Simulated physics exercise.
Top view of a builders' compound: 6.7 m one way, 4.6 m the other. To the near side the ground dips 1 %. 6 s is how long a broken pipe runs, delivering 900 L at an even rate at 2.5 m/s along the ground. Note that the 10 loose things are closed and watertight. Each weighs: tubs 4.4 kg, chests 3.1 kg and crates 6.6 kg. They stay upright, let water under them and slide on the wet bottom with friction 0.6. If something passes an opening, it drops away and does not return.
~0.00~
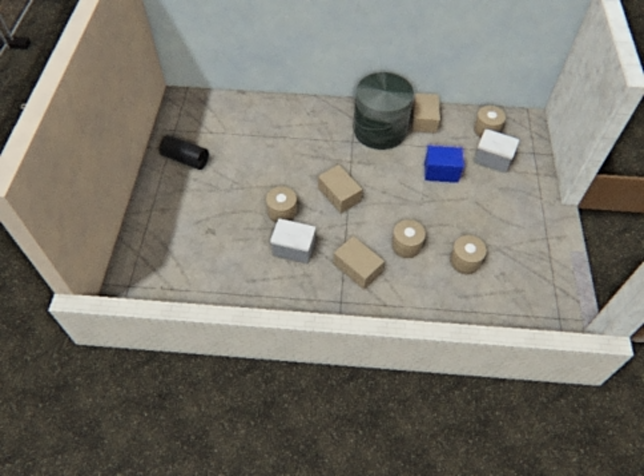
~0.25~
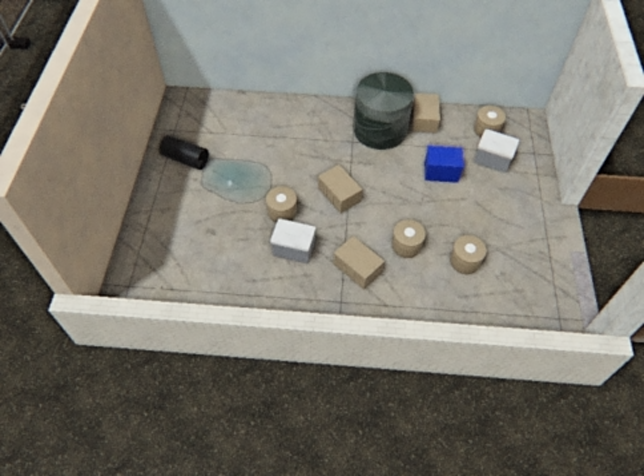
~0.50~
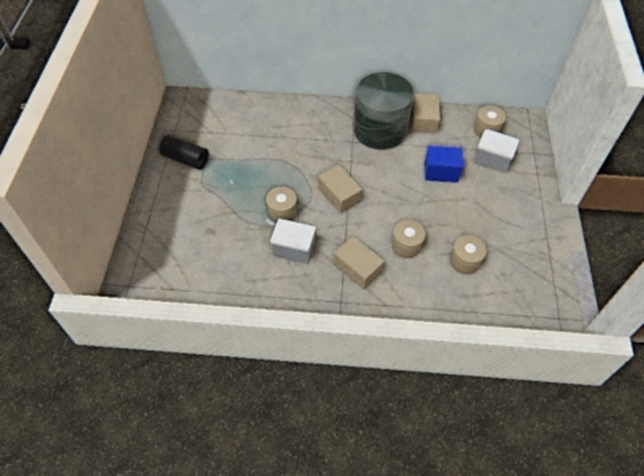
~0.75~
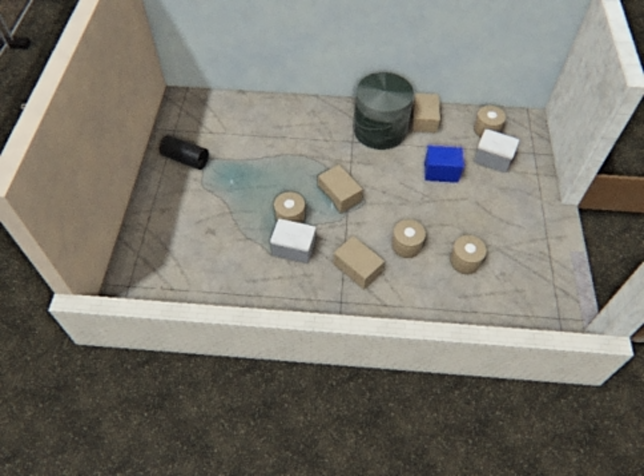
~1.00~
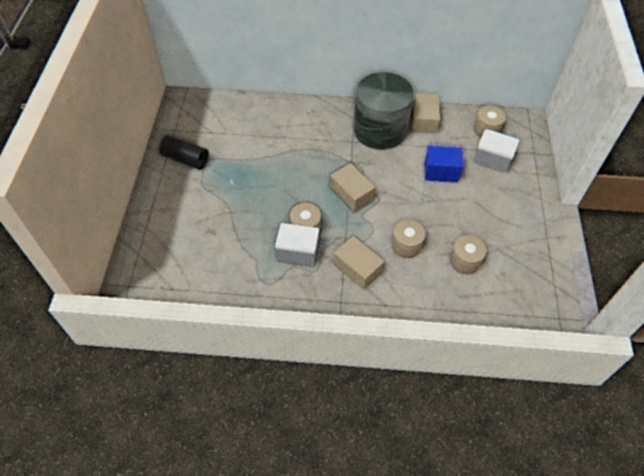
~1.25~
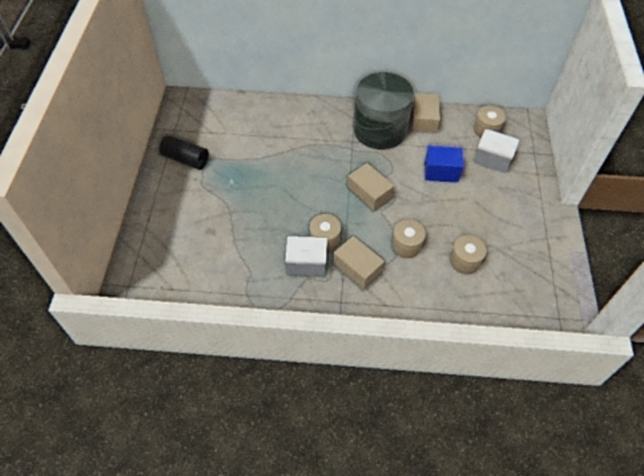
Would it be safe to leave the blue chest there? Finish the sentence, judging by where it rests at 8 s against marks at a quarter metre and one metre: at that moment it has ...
At that moment it has gone a long way.
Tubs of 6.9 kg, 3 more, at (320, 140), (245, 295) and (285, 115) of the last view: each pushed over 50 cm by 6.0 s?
In the order asked: Stays inside the line, stays inside the line, stays inside the line.
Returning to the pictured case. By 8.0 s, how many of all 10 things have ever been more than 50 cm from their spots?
That adds up to 8.
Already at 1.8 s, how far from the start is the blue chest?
About 0 cm.
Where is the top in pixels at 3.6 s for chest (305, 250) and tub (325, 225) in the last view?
They should sit about (394, 312) and (471, 279) in the last view.
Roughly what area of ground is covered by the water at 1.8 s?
About 9.0 m2.
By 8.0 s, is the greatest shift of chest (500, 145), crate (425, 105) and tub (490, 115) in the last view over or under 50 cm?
First crosses the line, second stays inside the line, third stays inside the line.
After 1.8 s the blue chest is near (446, 156), 0.0 m from its start, aground; 0 of 10 are out; 2 afloat.
After 3.6 s the blue chest is near (499, 159), 0.8 m from its start, afloat; 0 of 10 are out; 6 afloat.
After 5.6 s the blue chest is near (552, 182), 1.6 m from its start, afloat; 2 of 10 are out; 6 afloat.
After 8.0 s the blue chest has gone out; 5 of 10 are out; 4 afloat.
